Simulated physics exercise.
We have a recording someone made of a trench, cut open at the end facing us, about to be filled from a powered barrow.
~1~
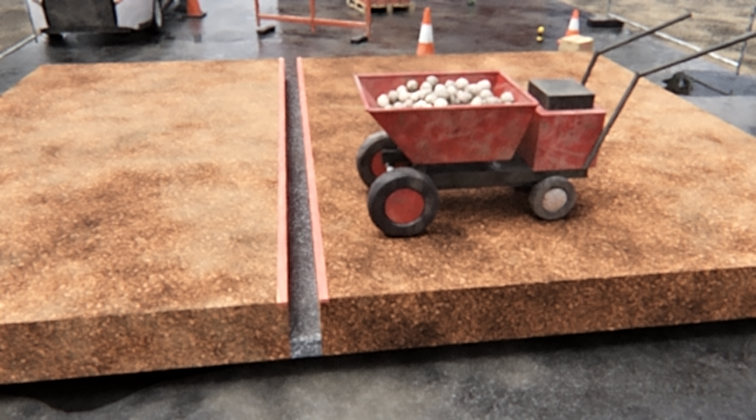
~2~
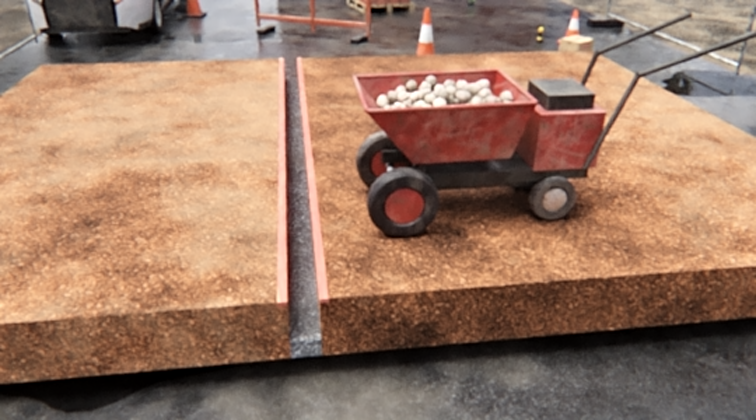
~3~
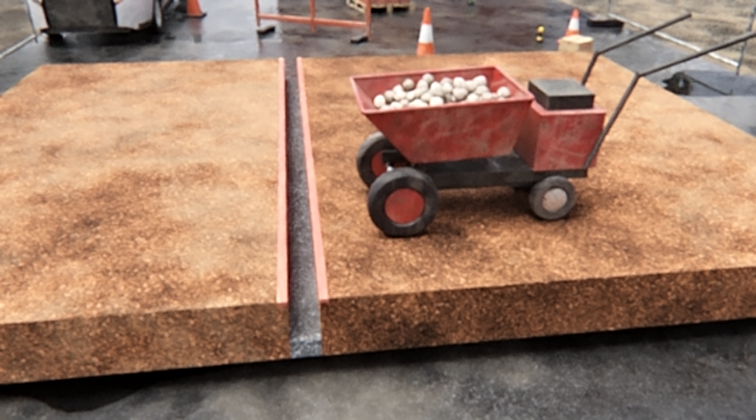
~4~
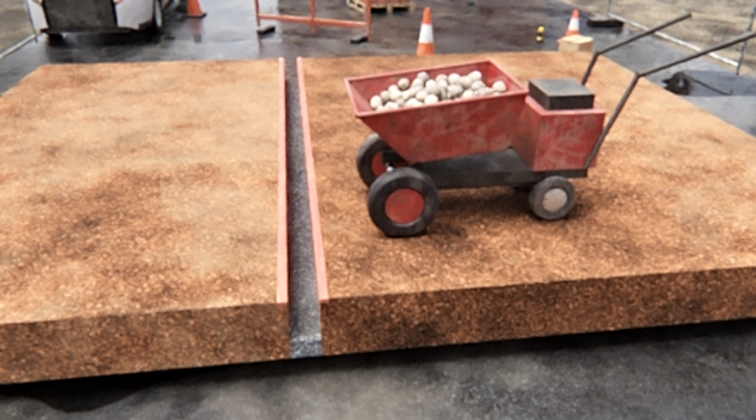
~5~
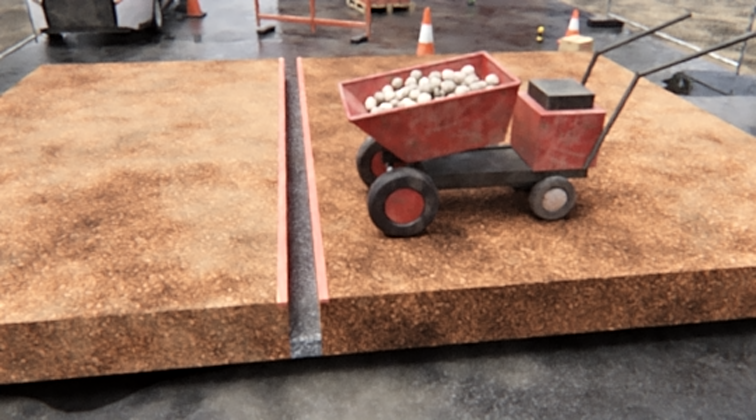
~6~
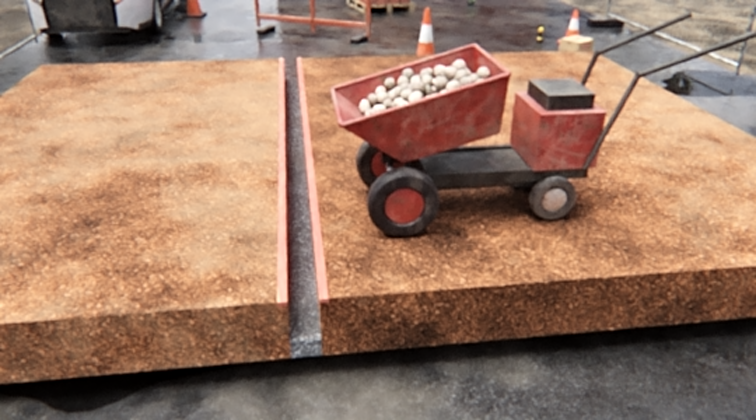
The video shows a red wheeled barrow loaded with pale round stones standing to the right of a narrow trench between brown slabs; its skip starts level, then gradually tilts leftward while the wheels stay still.
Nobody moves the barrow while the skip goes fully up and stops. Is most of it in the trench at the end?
The trench is left with a minor part of the load.
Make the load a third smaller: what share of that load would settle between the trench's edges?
Close to 30 in a hundred.
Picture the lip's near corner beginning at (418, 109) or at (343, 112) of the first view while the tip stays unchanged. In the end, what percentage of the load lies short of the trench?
First place: Around 20 per cent. Second place: Around 0 per cent.
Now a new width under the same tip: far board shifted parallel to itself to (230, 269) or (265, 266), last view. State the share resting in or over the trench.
100 %, give or take, and then 60 %.
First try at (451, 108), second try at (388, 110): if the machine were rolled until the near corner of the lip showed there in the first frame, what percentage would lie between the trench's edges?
It works out to 30 per cent in the first case and 50 per cent in the second.
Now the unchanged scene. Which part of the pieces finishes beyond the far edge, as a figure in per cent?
It works out to roughly 65 percent.
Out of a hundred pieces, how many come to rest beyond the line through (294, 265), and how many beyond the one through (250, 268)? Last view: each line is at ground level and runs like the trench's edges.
Close to 70 and 40 per cent respectively.
Shortly afterwards, skip tipped steeply; the whole lot in the skip.
Next, skip tipped right over; the bulk in the skip; only a few in or heaped over the trench; a little beyond it; only a few falling.
Some moments later, skip tipped right over; near a quarter in the skip; a little in or heaped over the trench; near two thirds beyond it.
In the end, skip tipped right over; near a quarter in the skip; near a quarter in or heaped over the trench; near two thirds beyond it.
